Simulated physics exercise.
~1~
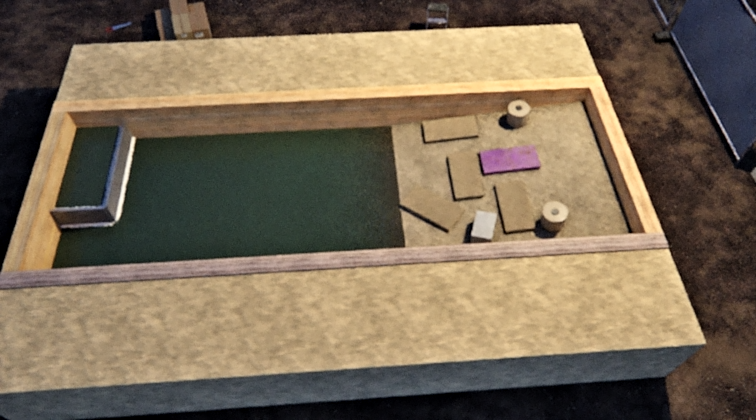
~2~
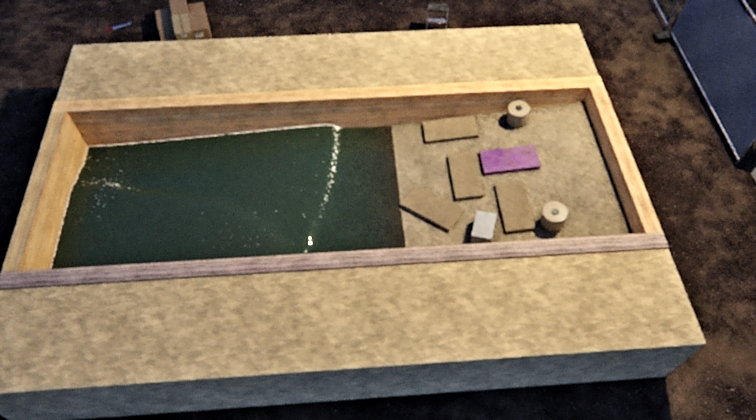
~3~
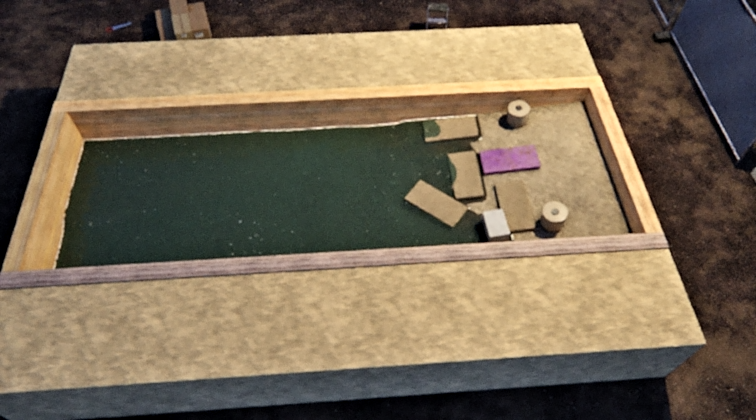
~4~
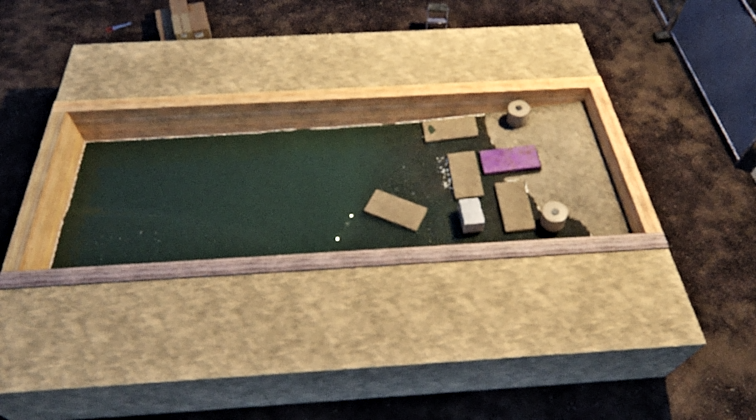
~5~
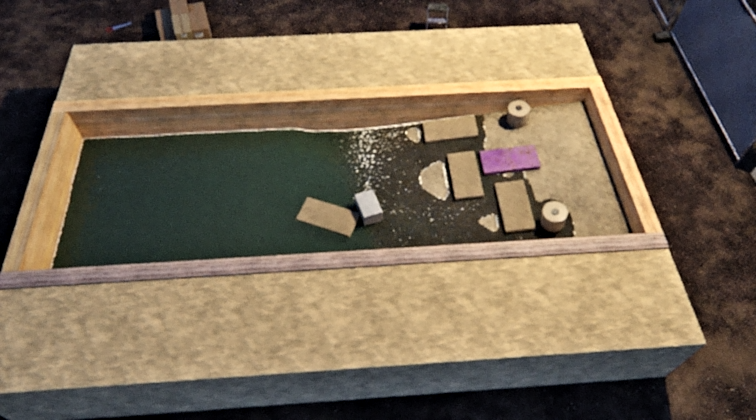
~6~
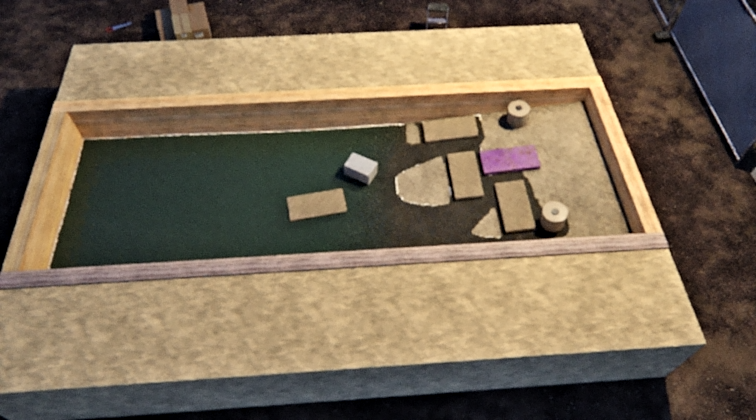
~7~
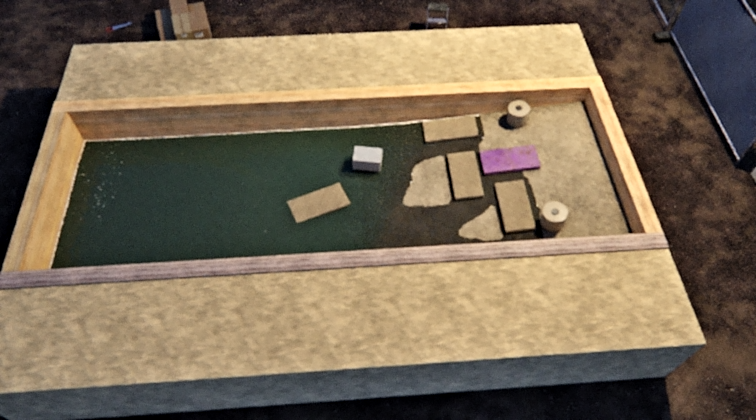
Dark green water surging right across a wooden-walled tray, drawing a tan block and a white block left, the purple block staying put.
